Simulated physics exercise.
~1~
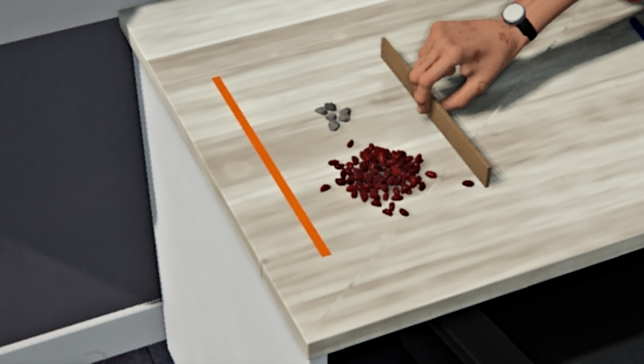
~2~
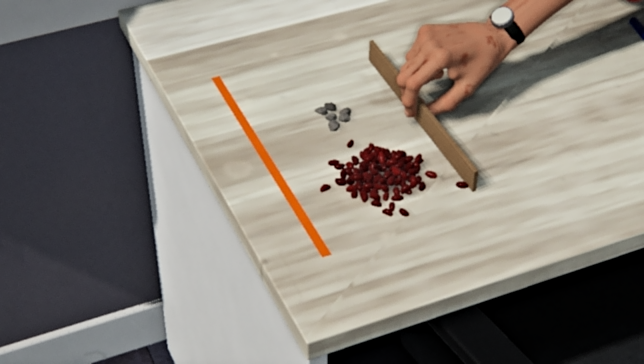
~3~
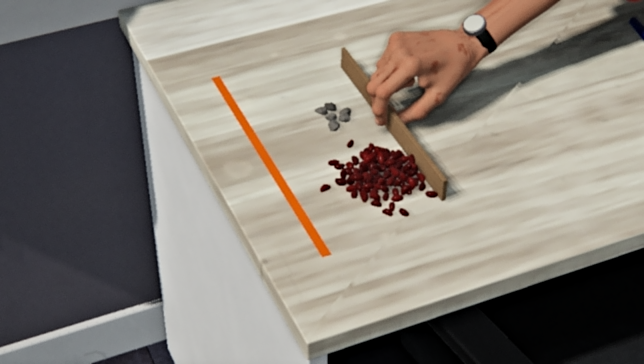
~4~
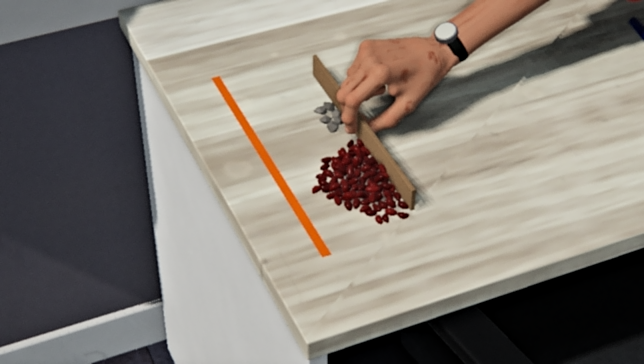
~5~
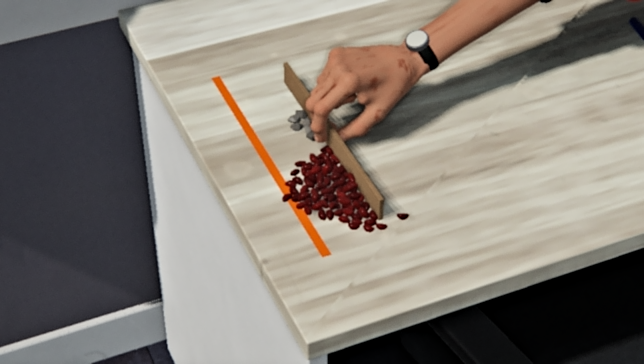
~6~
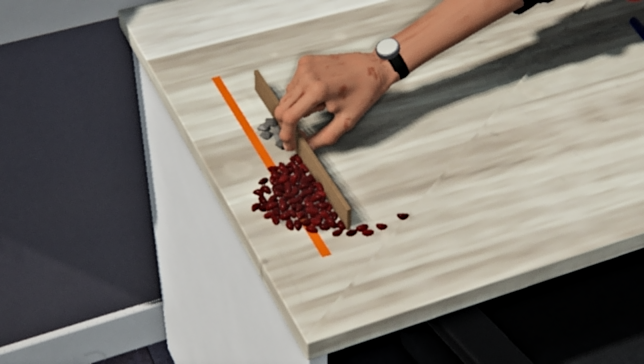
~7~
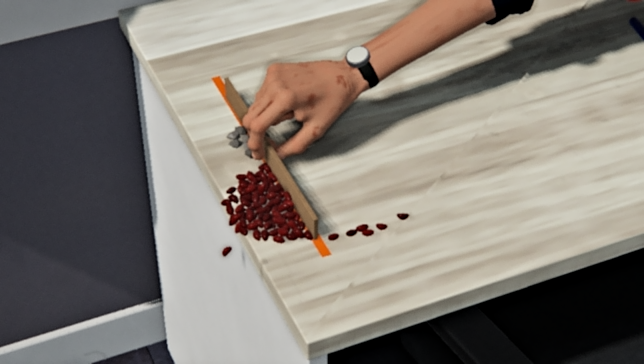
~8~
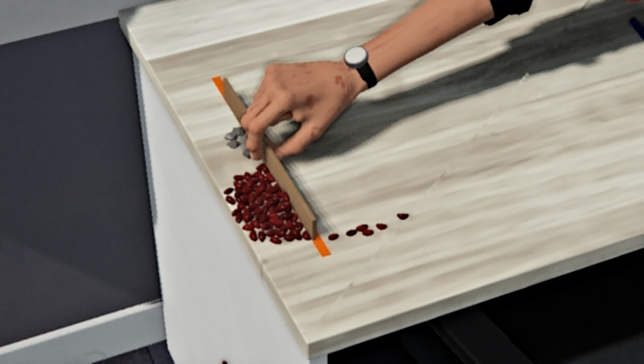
A hand pushes red beans and grey pebbles left with card, stopping at orange tape.
